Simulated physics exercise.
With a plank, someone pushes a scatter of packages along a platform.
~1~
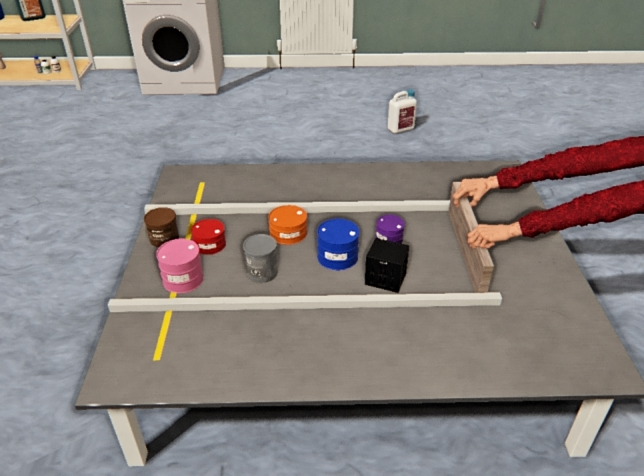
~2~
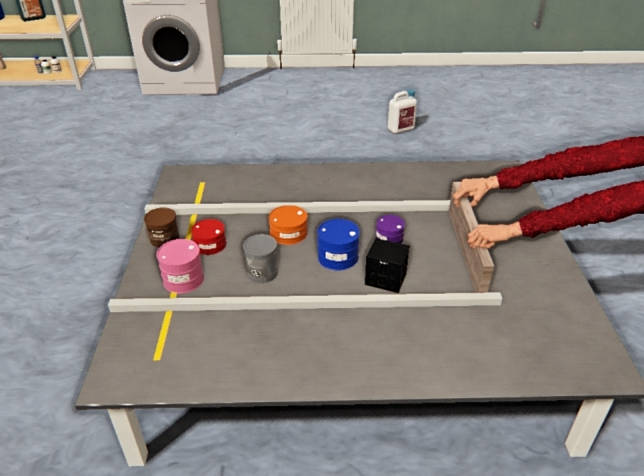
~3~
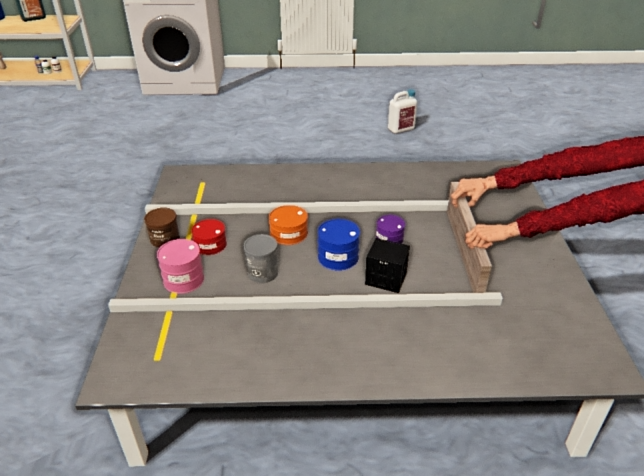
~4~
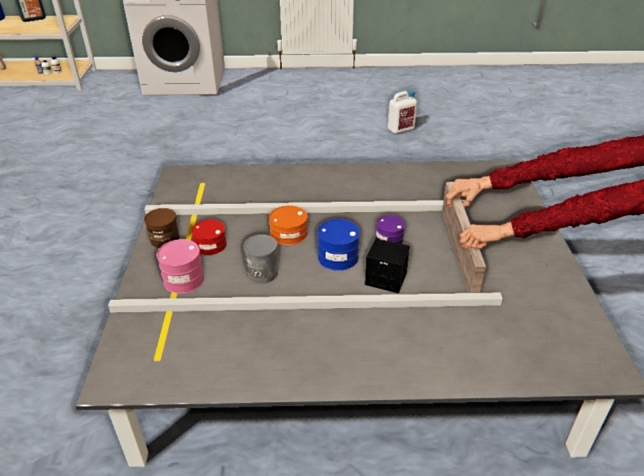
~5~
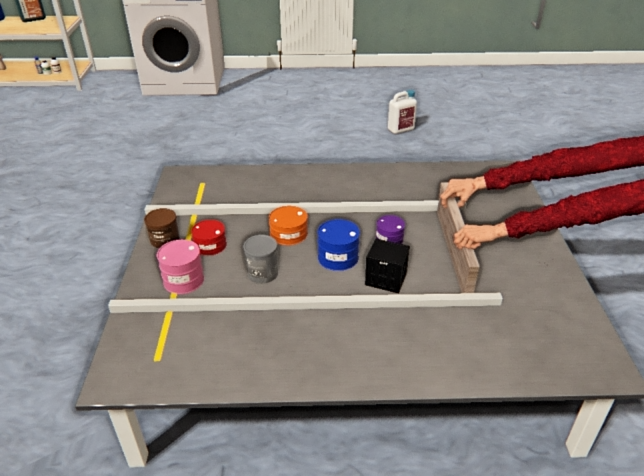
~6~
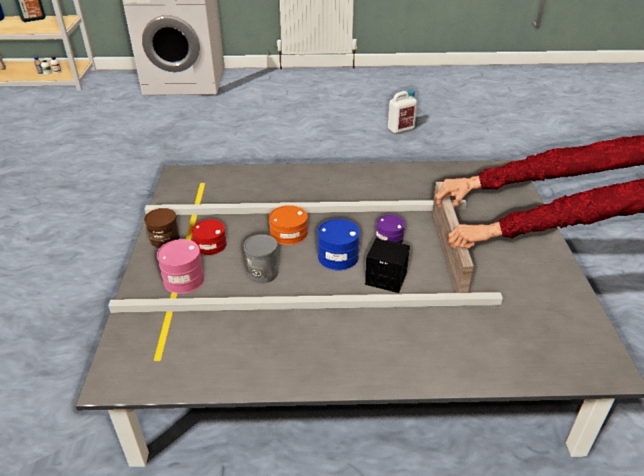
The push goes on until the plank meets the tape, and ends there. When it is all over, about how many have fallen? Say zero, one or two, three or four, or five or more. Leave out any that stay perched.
I expect only a pair or one to end up below.
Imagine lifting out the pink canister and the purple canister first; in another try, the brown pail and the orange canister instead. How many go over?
In the first try 1, in the other 1.
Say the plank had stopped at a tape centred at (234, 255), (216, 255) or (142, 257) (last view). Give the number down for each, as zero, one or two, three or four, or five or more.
Well, it comes out as no fall at all, none at all and more than four, in that order.
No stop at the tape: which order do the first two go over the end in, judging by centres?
First up is the pink canister, with the brown pail next.
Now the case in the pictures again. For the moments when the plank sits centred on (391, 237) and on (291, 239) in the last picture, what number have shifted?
First position 2; second position 5.
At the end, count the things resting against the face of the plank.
Contact count: 3.
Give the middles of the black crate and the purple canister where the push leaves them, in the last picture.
Result: One about (155, 274), other about (174, 232).
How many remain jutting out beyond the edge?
The tally is 3.
Soon after, none off yet; brown pail at rest near (163, 228); pink canister at rest near (181, 266); red canister at rest near (209, 237).
After that, none off yet; brown pail displaced a little near (159, 227); pink canister displaced about its own width near (141, 269); red canister displaced about its own width near (184, 239).
In the end, the number that fall off is one or two; gone, pink canister and brown pail.
